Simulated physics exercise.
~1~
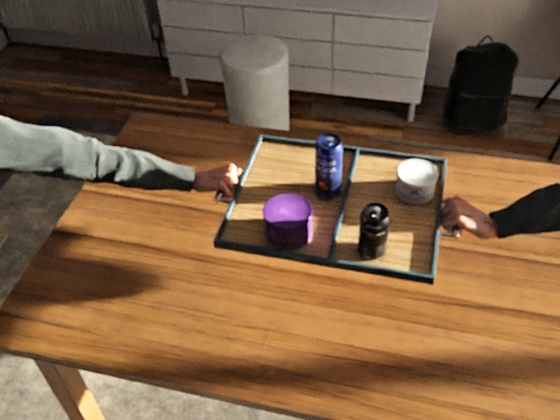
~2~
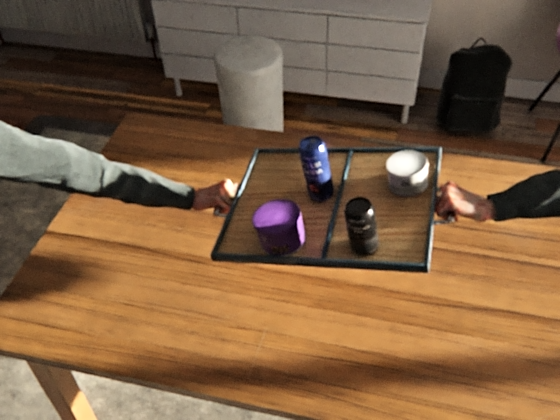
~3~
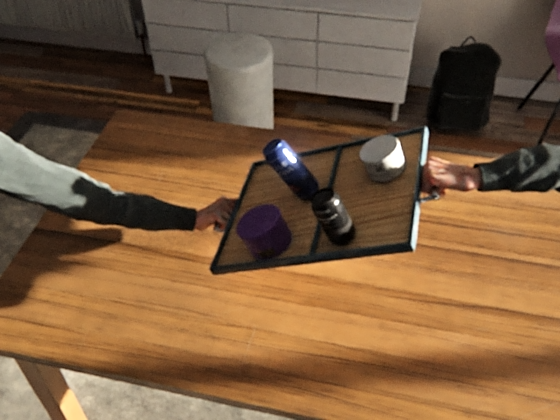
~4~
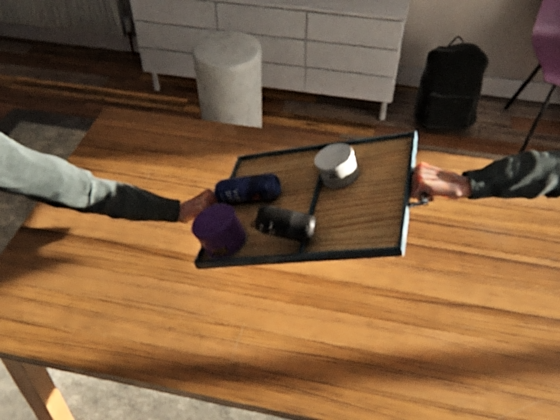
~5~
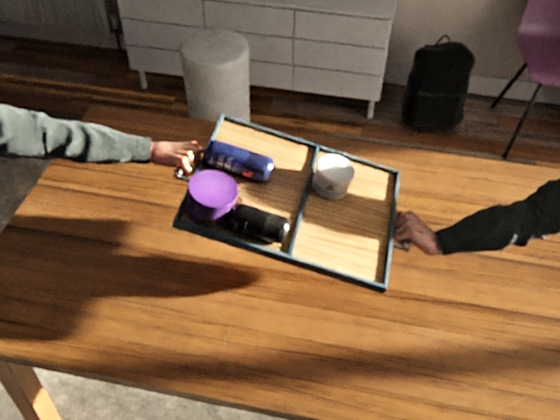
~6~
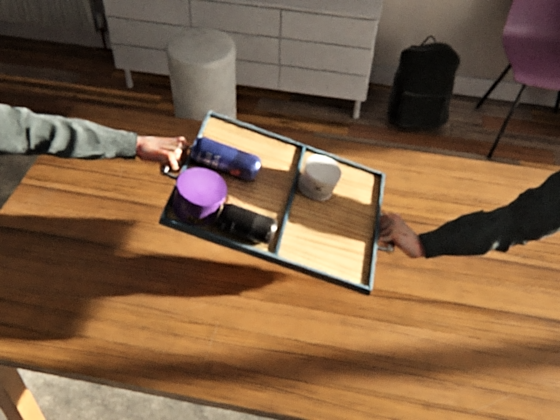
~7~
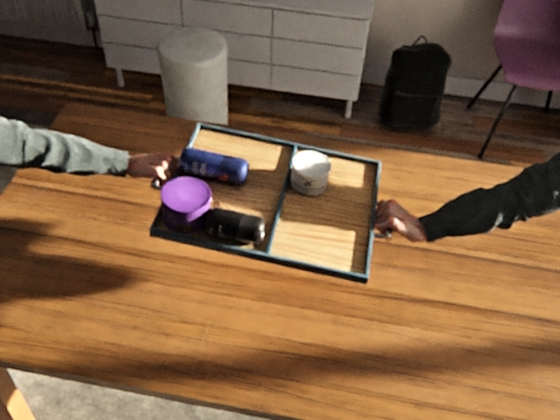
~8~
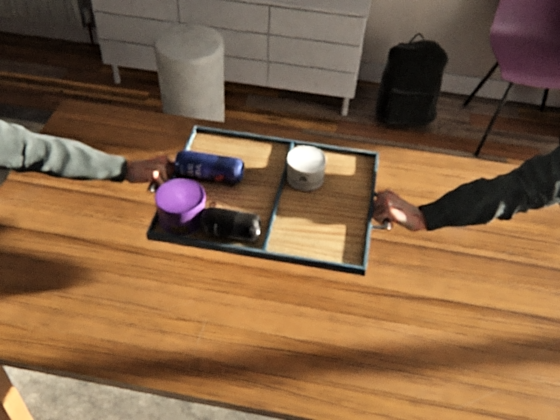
To begin with, two hands hold a divided tray over a wooden table, with a purple tub, a blue can, a black can and a white tub standing on it. The tray's left edge dips, and both cans lean over to the left. As it stays tilted, the cans fall onto their sides and the tubs slide left, the purple one ending near the left rim. The tray then swings the other way, its right edge lower, before returning to about level. Finally, both cans lie beside the purple tub, while both tubs remain upright, shifted from their starting places.
